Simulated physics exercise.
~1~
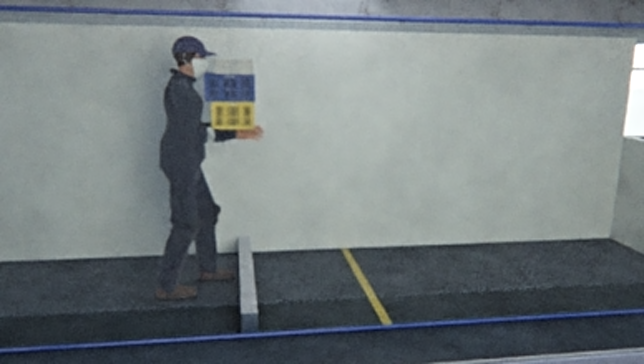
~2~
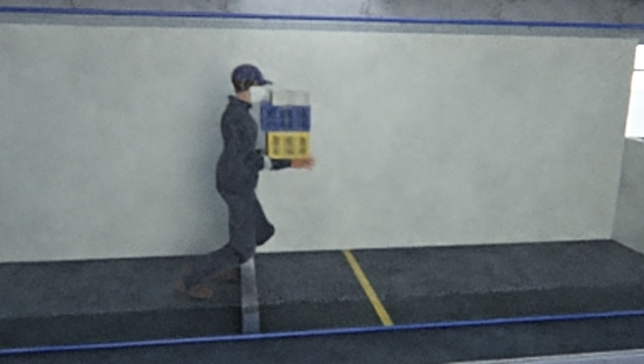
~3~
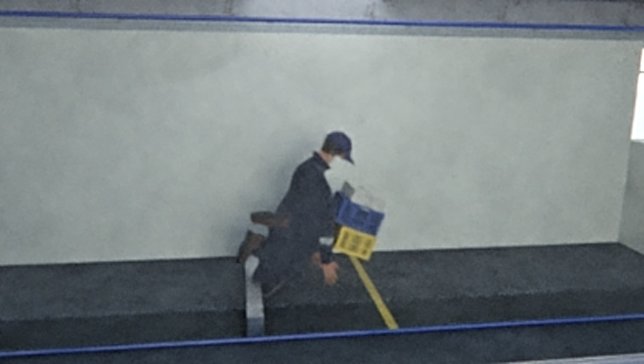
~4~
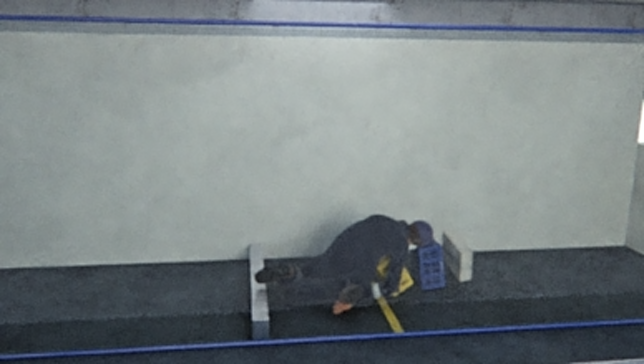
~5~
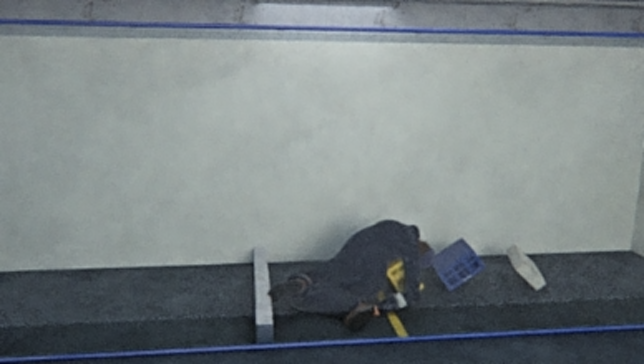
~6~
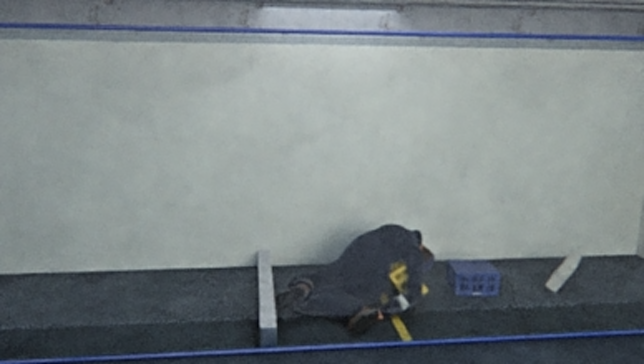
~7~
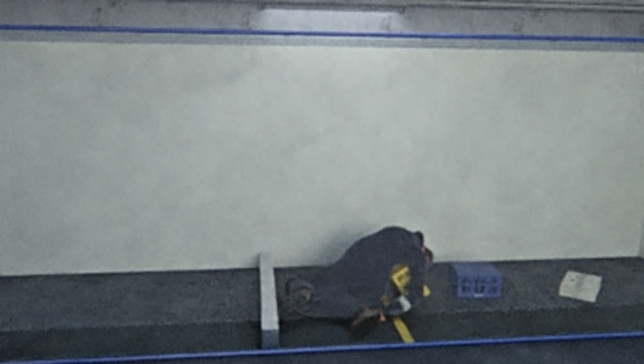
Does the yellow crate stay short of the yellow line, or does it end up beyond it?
It ends up beyond the yellow line, lying tilted against the slumped figure.
